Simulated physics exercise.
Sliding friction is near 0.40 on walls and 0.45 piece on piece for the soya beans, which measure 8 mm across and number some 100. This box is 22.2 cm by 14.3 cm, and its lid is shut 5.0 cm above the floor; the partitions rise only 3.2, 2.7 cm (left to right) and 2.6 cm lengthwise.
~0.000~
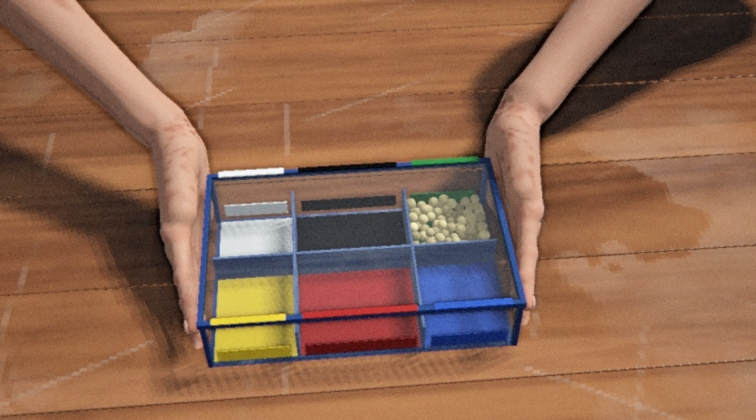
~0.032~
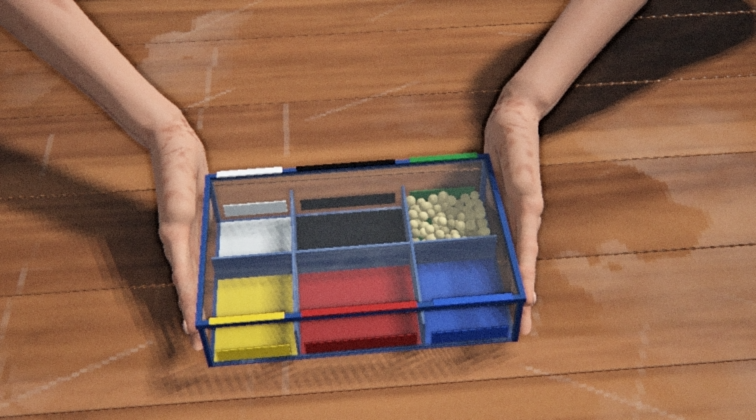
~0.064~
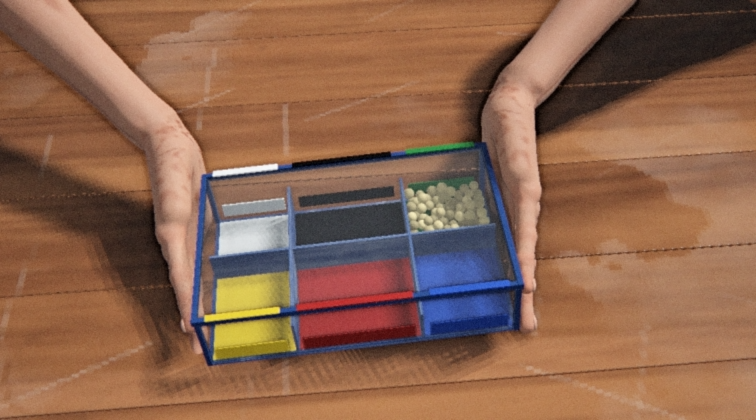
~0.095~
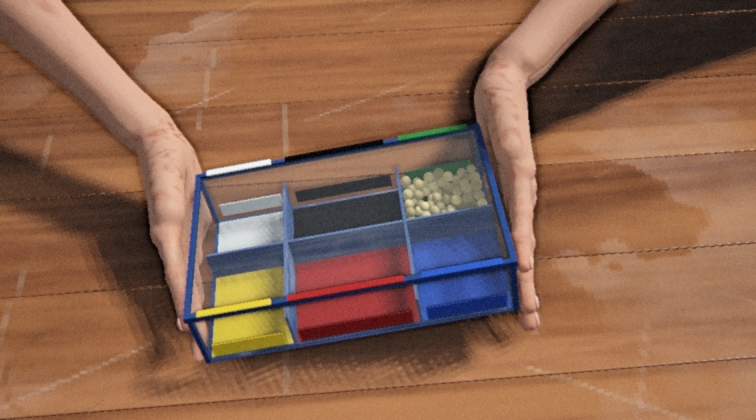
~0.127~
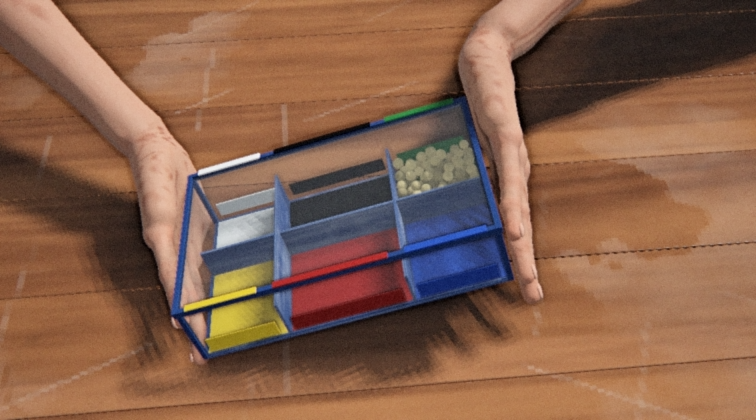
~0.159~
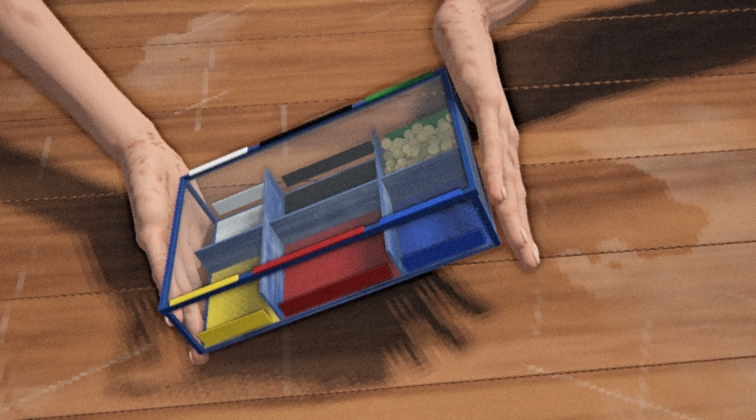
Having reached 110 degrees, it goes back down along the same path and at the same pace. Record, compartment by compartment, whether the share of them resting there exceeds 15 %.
In the end red compartment: It'll probably finish at or short of fifteen percent of the pieces. Blue compartment: It'll probably finish at or short of fifteen percent of the pieces. Green compartment: It'll probably finish at or short of fifteen percent of the pieces. Yellow compartment: It'll probably finish at or short of fifteen percent of the pieces. White compartment: It'll probably finish past fifteen percent of the pieces. Black compartment: It'll probably finish past fifteen percent of the pieces.
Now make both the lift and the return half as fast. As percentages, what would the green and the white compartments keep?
Per cent held - green: 0, white: 70.
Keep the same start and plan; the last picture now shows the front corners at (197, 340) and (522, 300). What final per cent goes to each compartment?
Result - red: 55 %; blue: 10 %; green: 0 %; yellow: 30 %; white: 0 %; black: 0 %.
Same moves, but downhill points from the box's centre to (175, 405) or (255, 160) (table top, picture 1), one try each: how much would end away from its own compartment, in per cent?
That would be close to 100 per cent and then close to 50 per cent.
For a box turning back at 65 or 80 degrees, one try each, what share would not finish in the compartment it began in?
Close to 60 in a hundred first, and 80 in a hundred second.
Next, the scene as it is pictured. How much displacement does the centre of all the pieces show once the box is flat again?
14.5 cm.
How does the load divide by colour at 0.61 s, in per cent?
Red = 0, blue = 0, green = 45, yellow = 0, white = 5, black = 50 (per cent).
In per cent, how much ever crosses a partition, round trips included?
Something like 100 per cent of the pieces.
After 0.61 s, tilt 109 degrees; green 45 %, white 5 %, black 50 %.
After 0.90 s, tilt 46 degrees; white 65 %, black 30 %.
After 1.30 s, tilt 0 degrees; white 65 %, black 30 %.
At rest (1.7 s), red 0 %, blue 0 %, green 0 %, yellow 0 %, white 65 %, black 30 %.
